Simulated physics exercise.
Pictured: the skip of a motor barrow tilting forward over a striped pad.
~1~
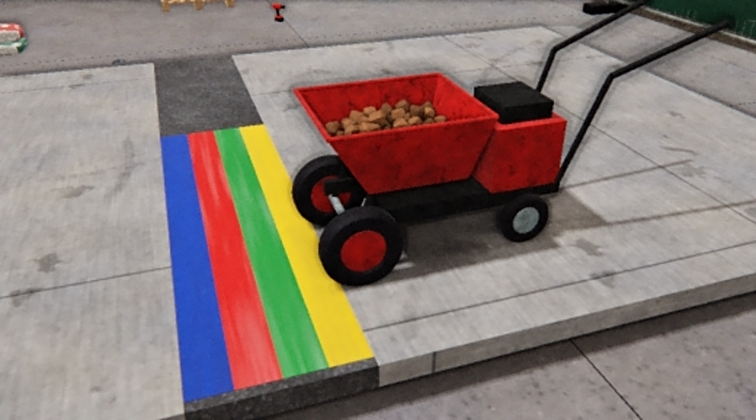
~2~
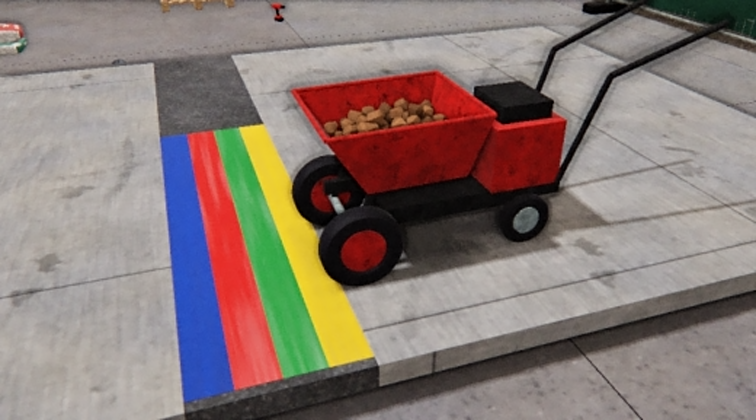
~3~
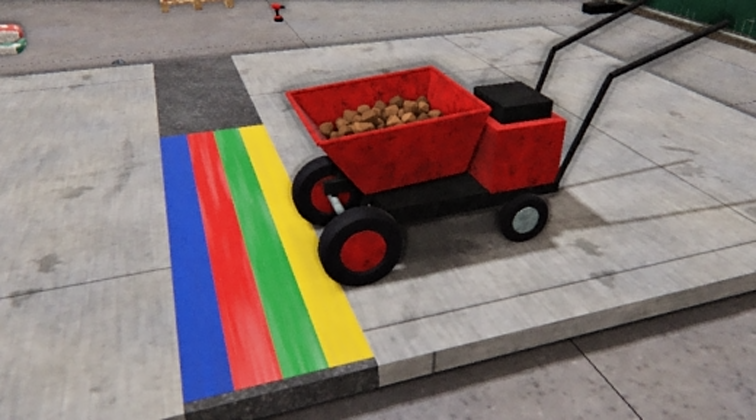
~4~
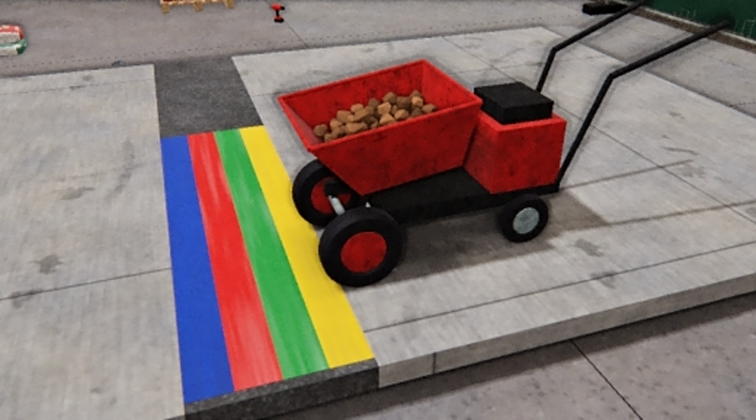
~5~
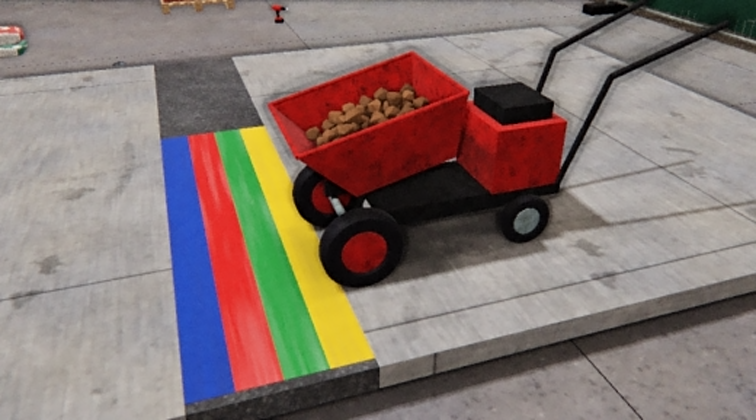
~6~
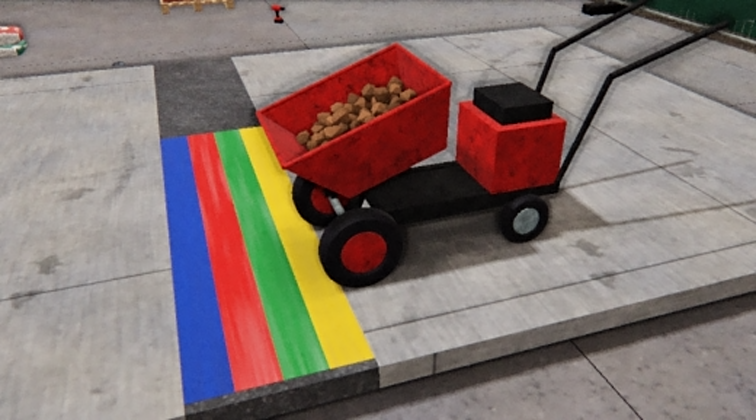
Red skip of a motor barrow tilting gradually forward to the left, carrying brown clods beside a blue, red, green and yellow striped pad.
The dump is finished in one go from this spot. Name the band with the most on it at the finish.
The blue one.
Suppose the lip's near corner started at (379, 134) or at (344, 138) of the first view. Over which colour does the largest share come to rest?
At the first place the red one, at the second the blue one.
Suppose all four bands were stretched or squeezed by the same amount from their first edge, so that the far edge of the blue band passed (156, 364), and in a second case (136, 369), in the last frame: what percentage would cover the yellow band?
Near 0 and then 0 in a hundred.
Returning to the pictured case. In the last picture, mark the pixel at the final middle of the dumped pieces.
Somewhere around (183, 276) in the last picture.
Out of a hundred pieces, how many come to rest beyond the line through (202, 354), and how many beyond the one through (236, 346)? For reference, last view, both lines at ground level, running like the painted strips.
In order: 60 percent, then 90 percent.
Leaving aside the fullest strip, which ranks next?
Next in line comes the red one.
Shortly afterwards, skip tipped steeply; the whole lot in the skip.
Next, skip tipped steeply; all but a few in the skip; only a few over the red strip; a little over the blue strip.
Some moments later, skip tipped right over; near a third in the skip; a little over the red strip; near a third over the blue strip; near a quarter off the paint.
In the end, skip tipped right over; none at all over the yellow strip; only a few over the green strip; near a quarter over the red strip; near a third over the blue strip; near a third off the paint.
